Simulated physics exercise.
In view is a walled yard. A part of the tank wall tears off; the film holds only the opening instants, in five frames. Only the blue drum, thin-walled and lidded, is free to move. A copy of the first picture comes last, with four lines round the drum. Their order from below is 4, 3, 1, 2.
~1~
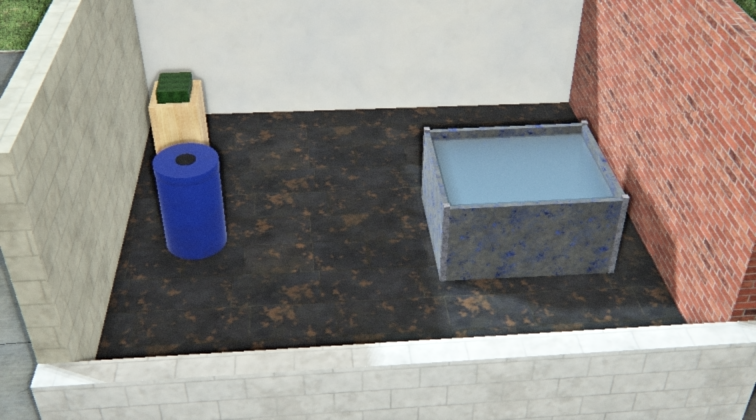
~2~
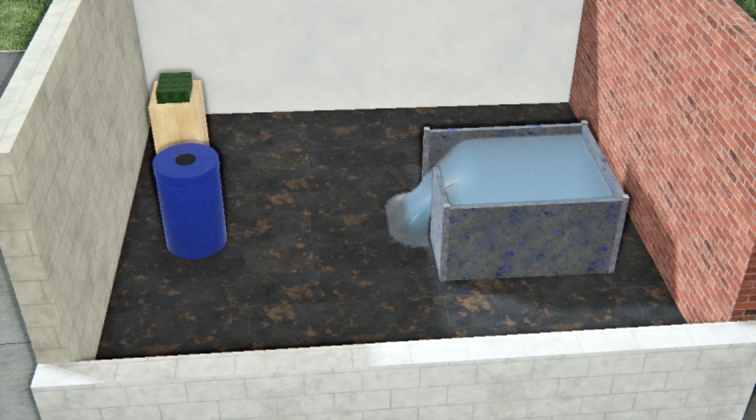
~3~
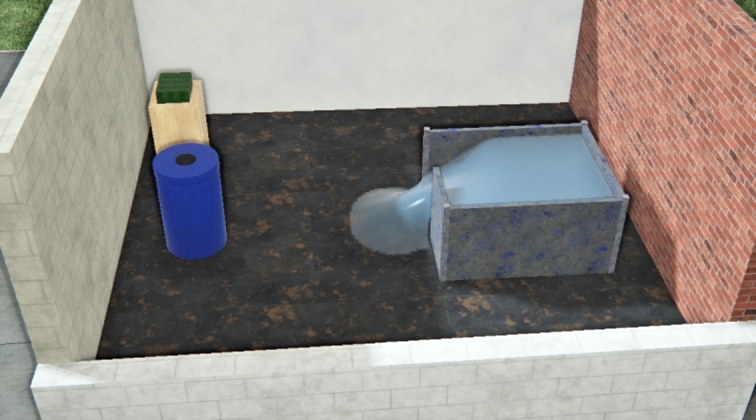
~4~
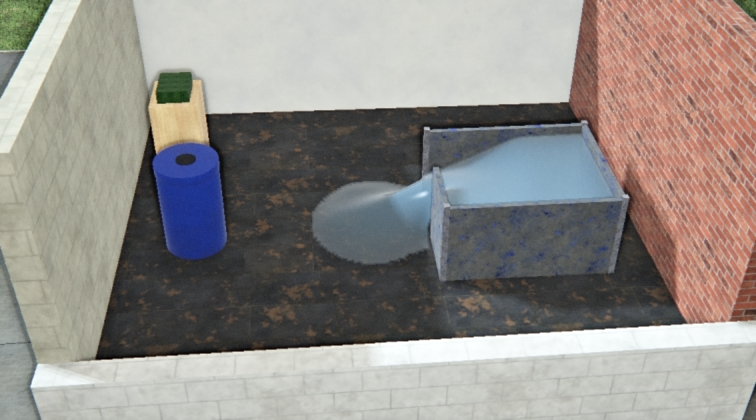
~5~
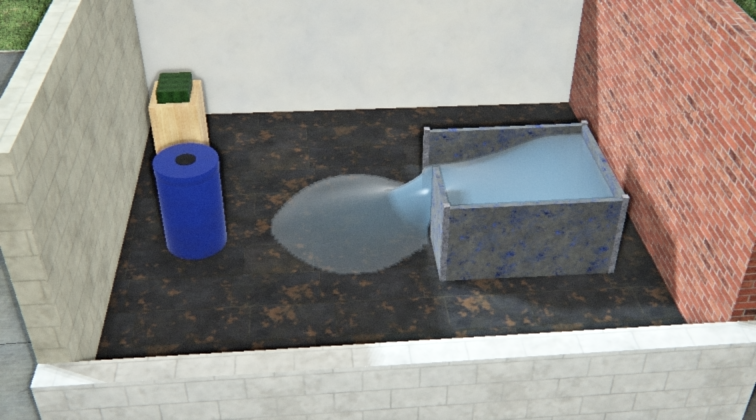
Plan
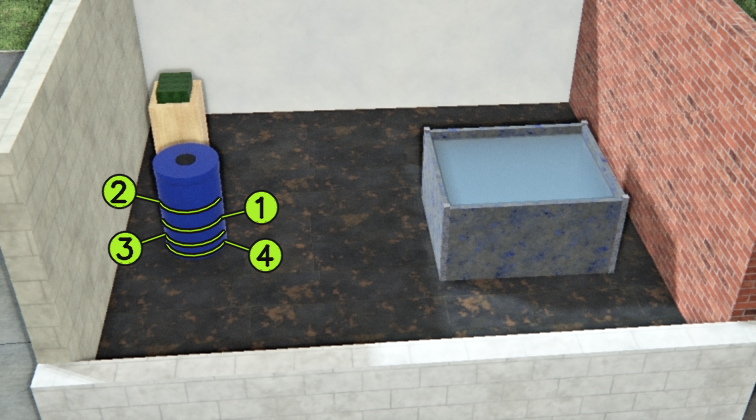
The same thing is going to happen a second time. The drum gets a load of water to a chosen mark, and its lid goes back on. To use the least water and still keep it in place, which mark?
The limit is 1.
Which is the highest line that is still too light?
It is 3.
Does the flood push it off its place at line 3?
Yes, that goes wrong.
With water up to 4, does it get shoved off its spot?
Yes, it does.
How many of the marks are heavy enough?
Two of the four.
In lime, 1 at (190, 231); 2 at (187, 212); 3 at (192, 245); 4 at (194, 255); from the bottom up 4, 3, 1, 2.
With 1, it does not move.
With 2, it does not move.
With 3, it is pushed about half its own width away.
With 4, it is pushed about 3 times its own width away.
